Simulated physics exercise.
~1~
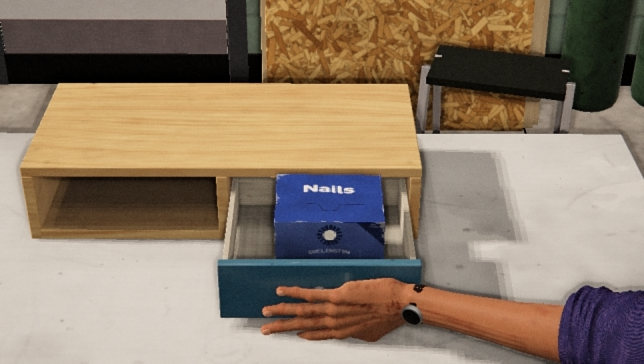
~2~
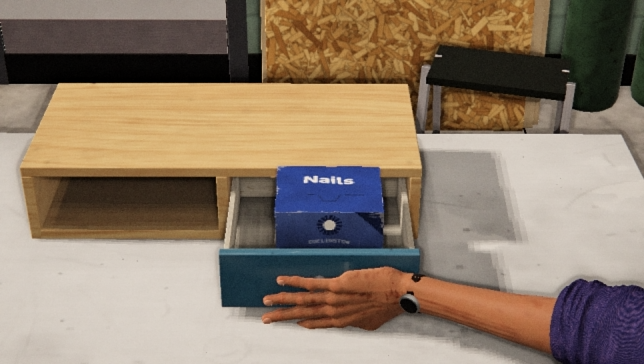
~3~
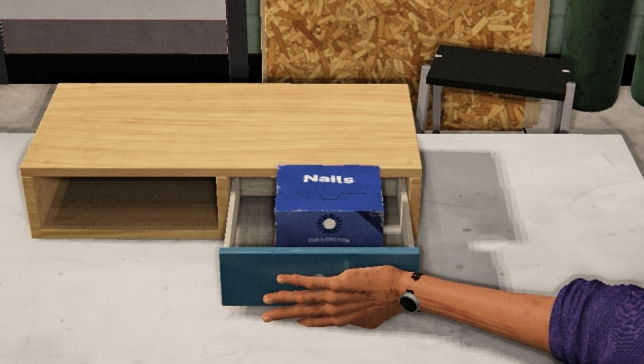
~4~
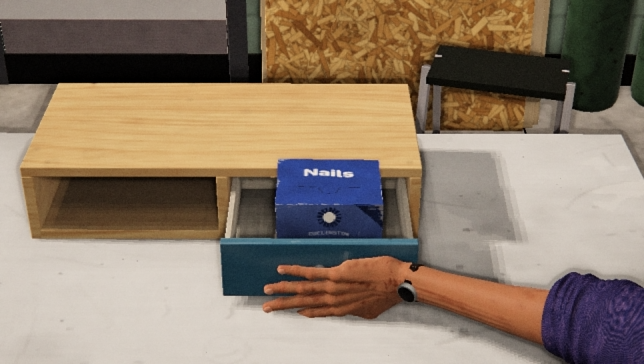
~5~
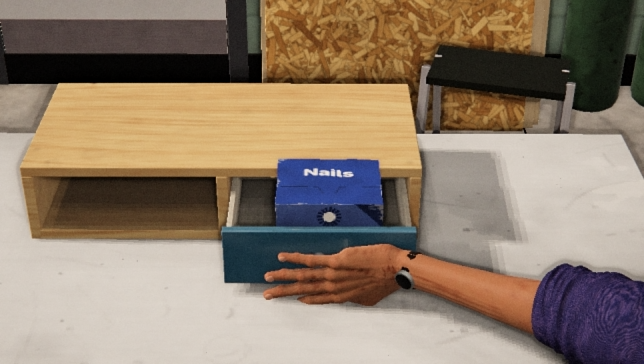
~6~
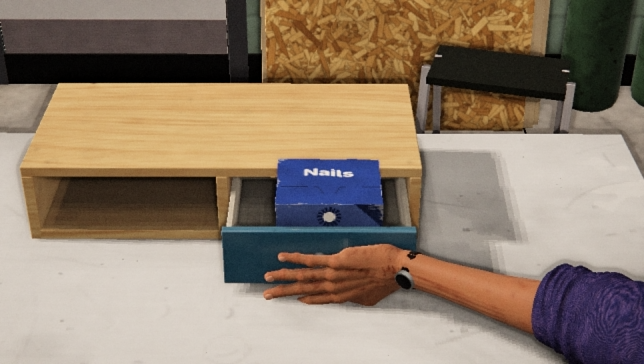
In this clip, a hand pushes the blue-fronted drawer of a wooden cabinet inward, carrying a blue box labelled "Nails" with it. The drawer slides in part of the way and then stops, remaining partly open with the hand still at its front.
